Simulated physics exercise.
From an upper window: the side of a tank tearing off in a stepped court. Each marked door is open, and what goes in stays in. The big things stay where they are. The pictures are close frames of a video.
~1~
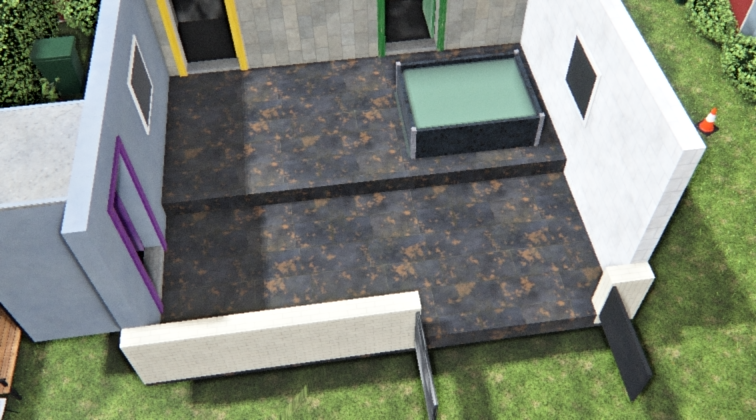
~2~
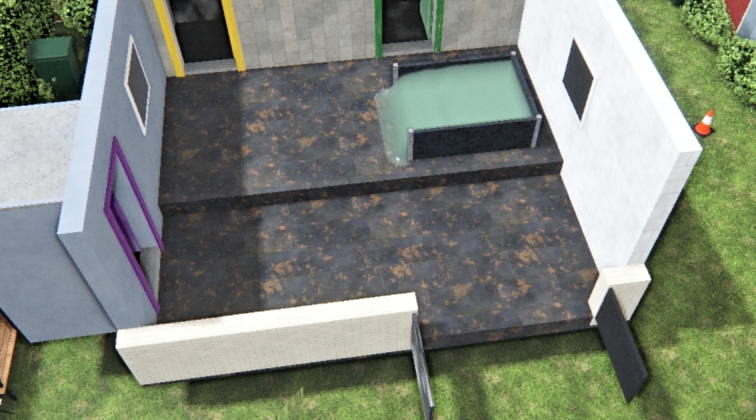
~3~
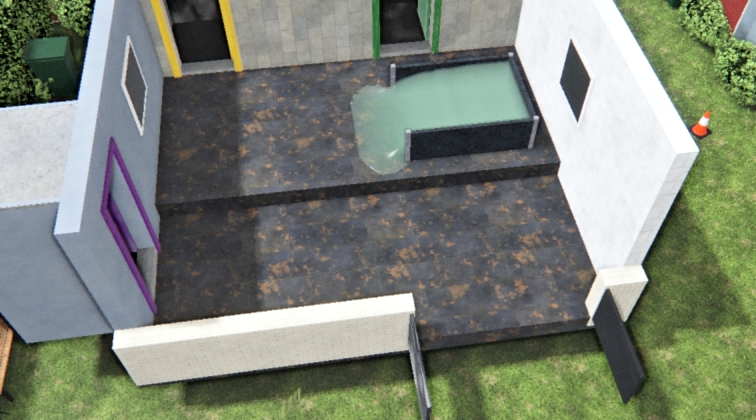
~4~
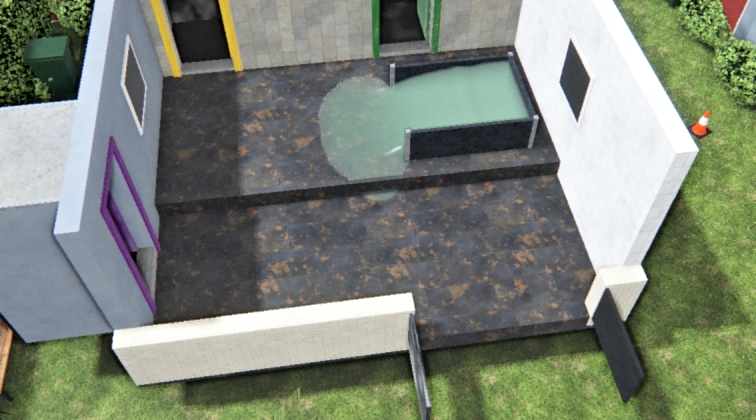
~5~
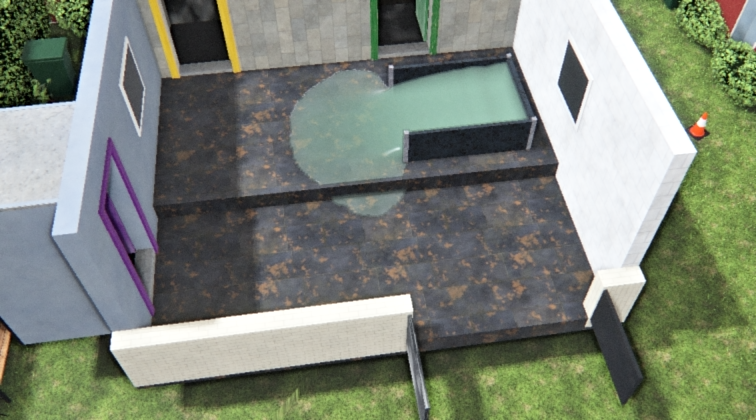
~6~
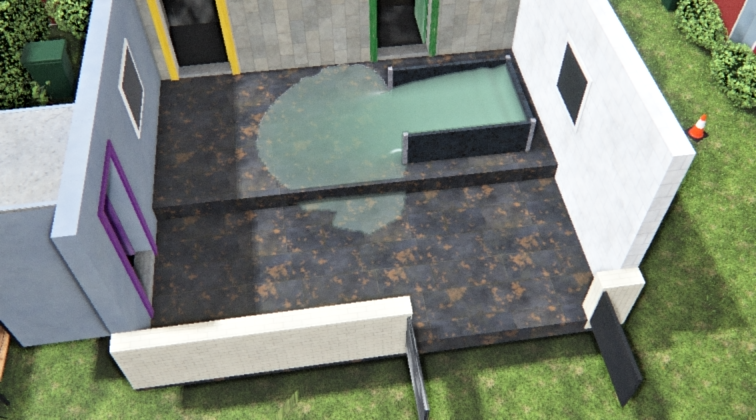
A walled court with a dark, rust-flecked floor in two levels, one step apart, is seen from high above, grass around it. A dark-sided tank of pale green water stands at the upper right, near a white wall, with yellow- and green-edged doorways behind and a purple-edged one at left. The tank's left side opens and water pours out leftward, fanning across the upper level and over the step onto the lower, while the view shifts very slightly.
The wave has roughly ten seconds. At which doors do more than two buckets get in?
In the end: The purple door stays under that; the green door stays under that; the yellow door takes more than that.
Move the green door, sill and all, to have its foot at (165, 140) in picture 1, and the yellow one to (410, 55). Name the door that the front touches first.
First comes the one in green.
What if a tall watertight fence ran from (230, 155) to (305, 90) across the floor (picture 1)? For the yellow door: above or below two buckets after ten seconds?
In short: The yellow one holds.
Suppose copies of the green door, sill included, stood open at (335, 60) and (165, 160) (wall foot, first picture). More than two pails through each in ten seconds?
As listed: Keeps below it, goes over.
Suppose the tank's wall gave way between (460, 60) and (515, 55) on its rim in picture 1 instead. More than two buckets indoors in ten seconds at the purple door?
Then: Purple is under.
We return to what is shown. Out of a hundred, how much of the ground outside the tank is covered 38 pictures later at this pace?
Some 70 per cent.
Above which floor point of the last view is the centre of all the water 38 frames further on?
Near (303, 206).
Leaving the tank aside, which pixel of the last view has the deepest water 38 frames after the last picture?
Around (150, 358).
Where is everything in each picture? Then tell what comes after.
In the first picture, still water in the open tank at (467, 93).
In the second picture, water pours out at (404, 116) and has run to (398, 161).
In the third picture, water pours out at (402, 119) and has run to (376, 167).
In the fourth picture, the front is at (340, 167), out from the gap at (401, 119).
In the fifth picture, the front is at (306, 166), out from the gap at (400, 121).
In the sixth picture, the front is at (264, 149), out from the gap at (399, 123).
A moment on, water covers 40 % of the floor; the purple door not reached, the green door not reached, the yellow door not reached.
Next, water covers 50 % of the floor; the purple door wet at the sill, nothing in, the green door not reached, the yellow door wet at the sill, nothing in.
Then, water covers 55 % of the floor; the purple door wet at the sill, nothing in, the green door wet at the sill, nothing in, the yellow door over two buckets in.
Later, water covers 70 % of the floor; the purple door wet at the sill, nothing in, the green door wet at the sill, nothing in, the yellow door over two buckets in.
In the end, water covers 80 % of the floor; the purple door wet at the sill, nothing in, the green door wet at the sill, nothing in, the yellow door over two buckets in.
